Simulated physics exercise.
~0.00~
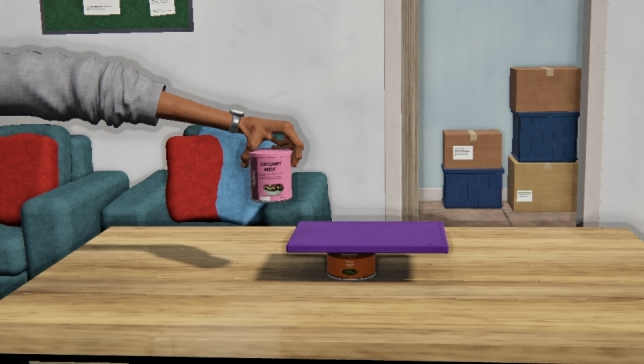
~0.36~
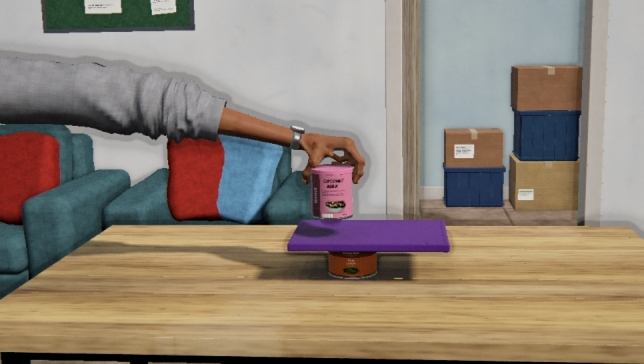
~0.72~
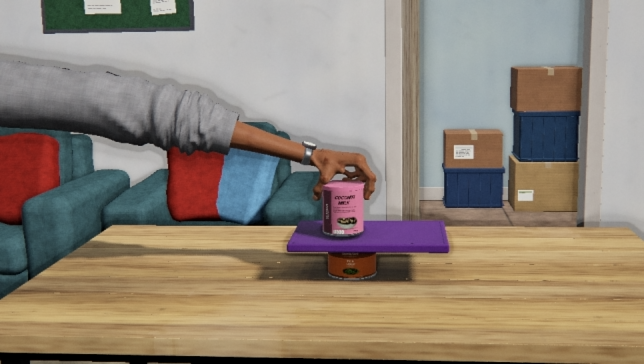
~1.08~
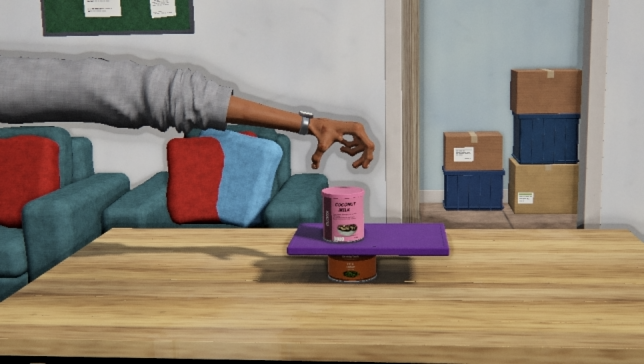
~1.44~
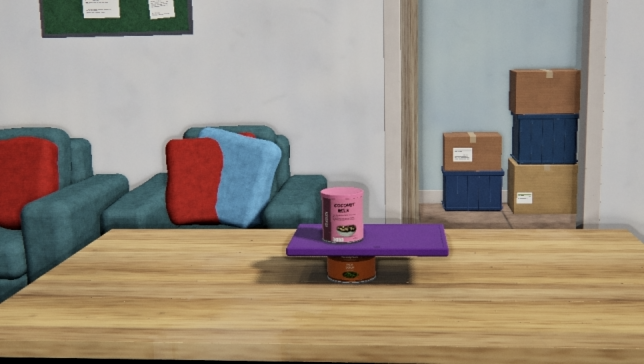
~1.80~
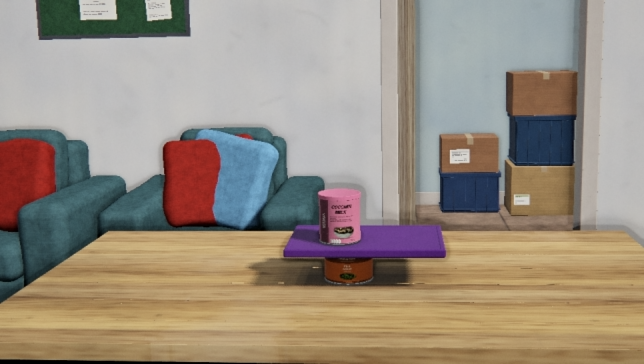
An arm in a gray sleeve carried a pink tin to the right and set it down on the left part of a purple slab balanced on an orange tub. The hand let go and drew away, and the stack stayed up on the wooden table.
